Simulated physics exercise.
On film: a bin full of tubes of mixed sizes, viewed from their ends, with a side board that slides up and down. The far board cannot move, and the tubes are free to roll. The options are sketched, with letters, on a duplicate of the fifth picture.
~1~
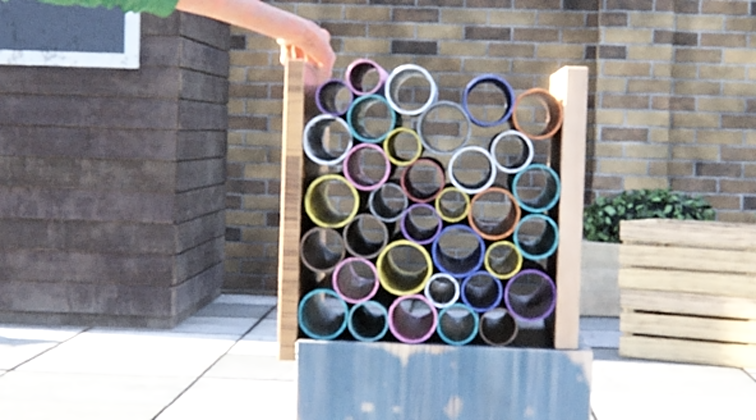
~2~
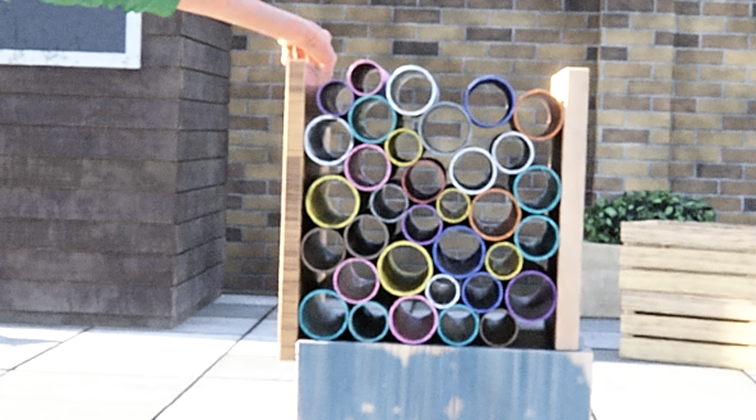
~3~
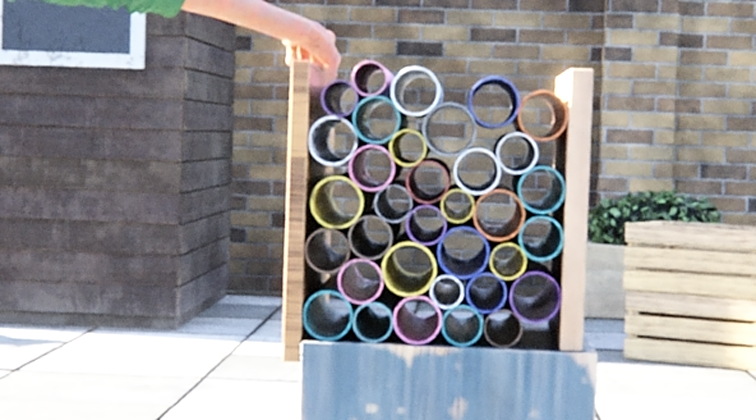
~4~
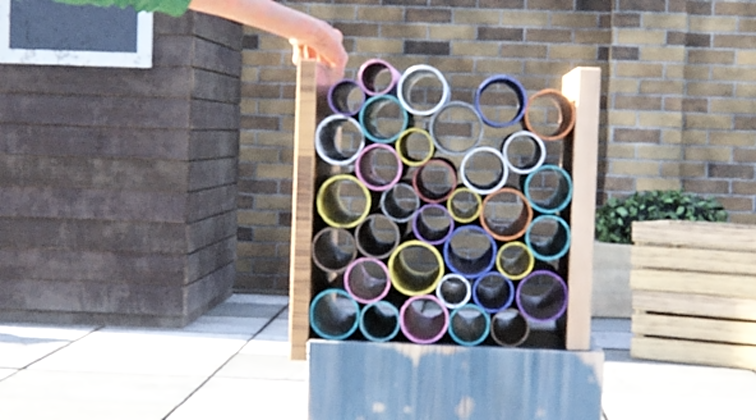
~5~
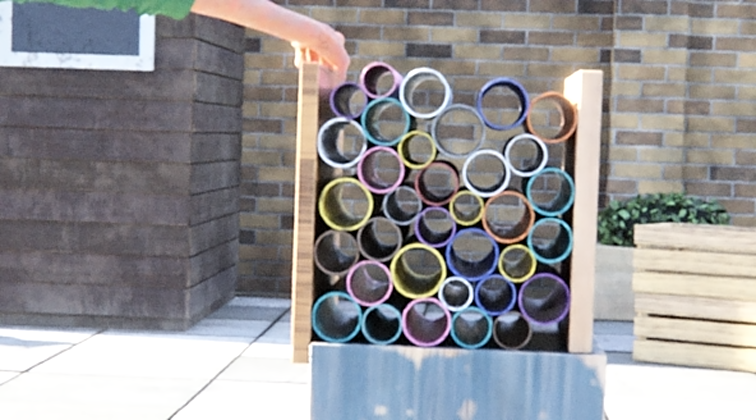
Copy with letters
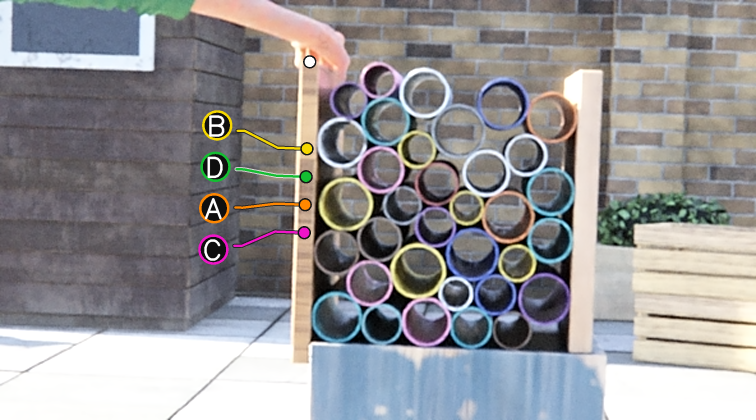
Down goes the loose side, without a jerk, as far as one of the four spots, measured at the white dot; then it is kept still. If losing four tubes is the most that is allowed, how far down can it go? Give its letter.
Mark D is as low as it can go.
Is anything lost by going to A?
Yes.
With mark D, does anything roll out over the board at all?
Yes.
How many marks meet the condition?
Two of the four.
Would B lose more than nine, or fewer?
It loses fewer than nine.
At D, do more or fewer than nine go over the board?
At D, fewer than nine.
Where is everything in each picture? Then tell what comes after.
In the first frame, a pink tube (356, 280); a brown tube (323, 250); a purple tube (421, 223).
In the second frame, a purple tube (422, 224); a pink tube (367, 167).
In the third frame, a yellow tube (408, 147).
In the fourth frame, side board (318, 204); a turquoise tube (335, 315).
In the fifth frame, a pink tube (370, 283); a brown tube (337, 252); a purple tube (435, 227).
On the marked copy, A at (305, 205); B at (307, 149); C at (304, 233); D at (306, 177); the white dot at (310, 62).
Following D. Soon after the start, top of the board (318, 120).
Later, top of the board (316, 177).
In the end, top of the board (316, 177), four out over the board.
As for the rest, A more than four out over the board; B four out over the board; C more than four out over the board.
